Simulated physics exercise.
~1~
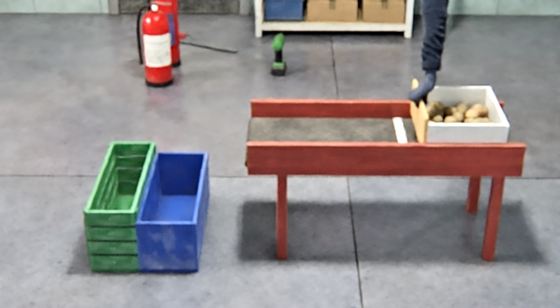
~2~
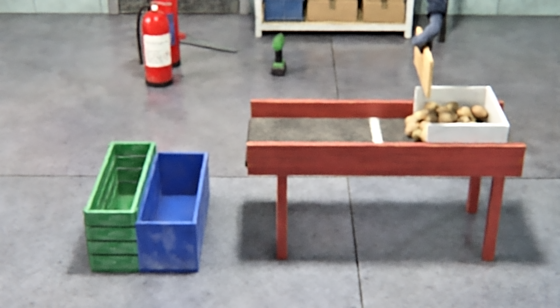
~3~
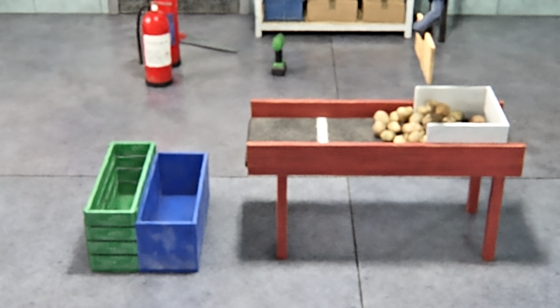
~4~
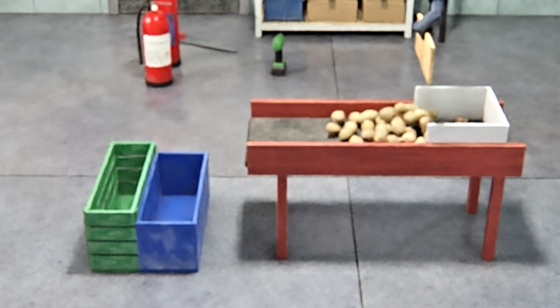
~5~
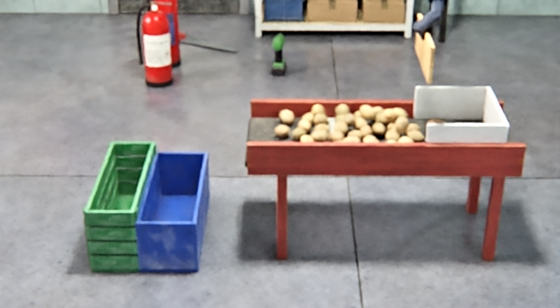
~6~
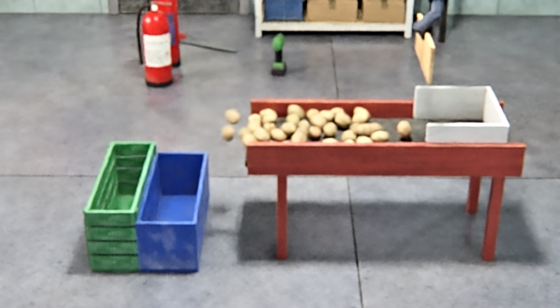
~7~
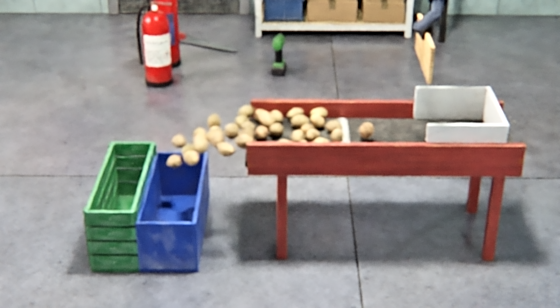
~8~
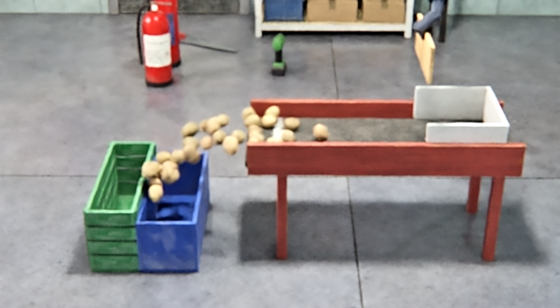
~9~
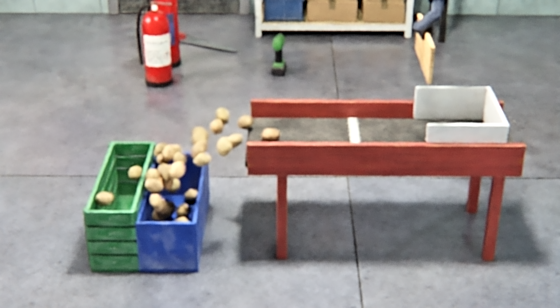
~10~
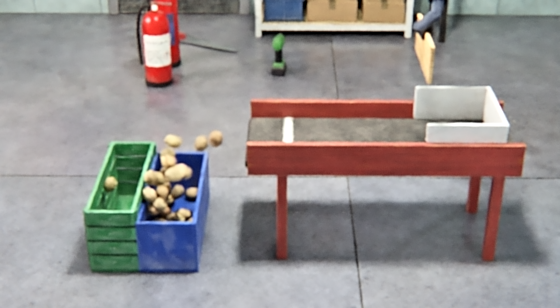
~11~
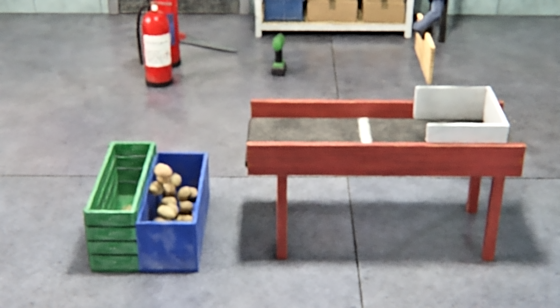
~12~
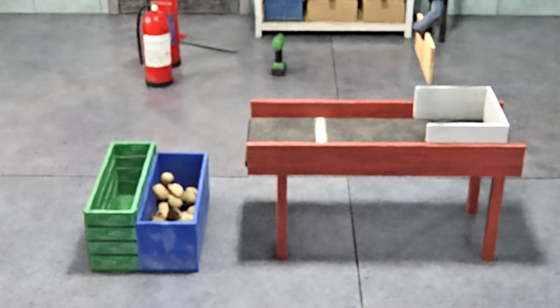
A gloved hand lifted a gate from the white pen, and potatoes rode the belt left along a red-sided conveyor, then tumbled off its end, nearly all landing in the blue bin while very few dropped into the green tub beyond.
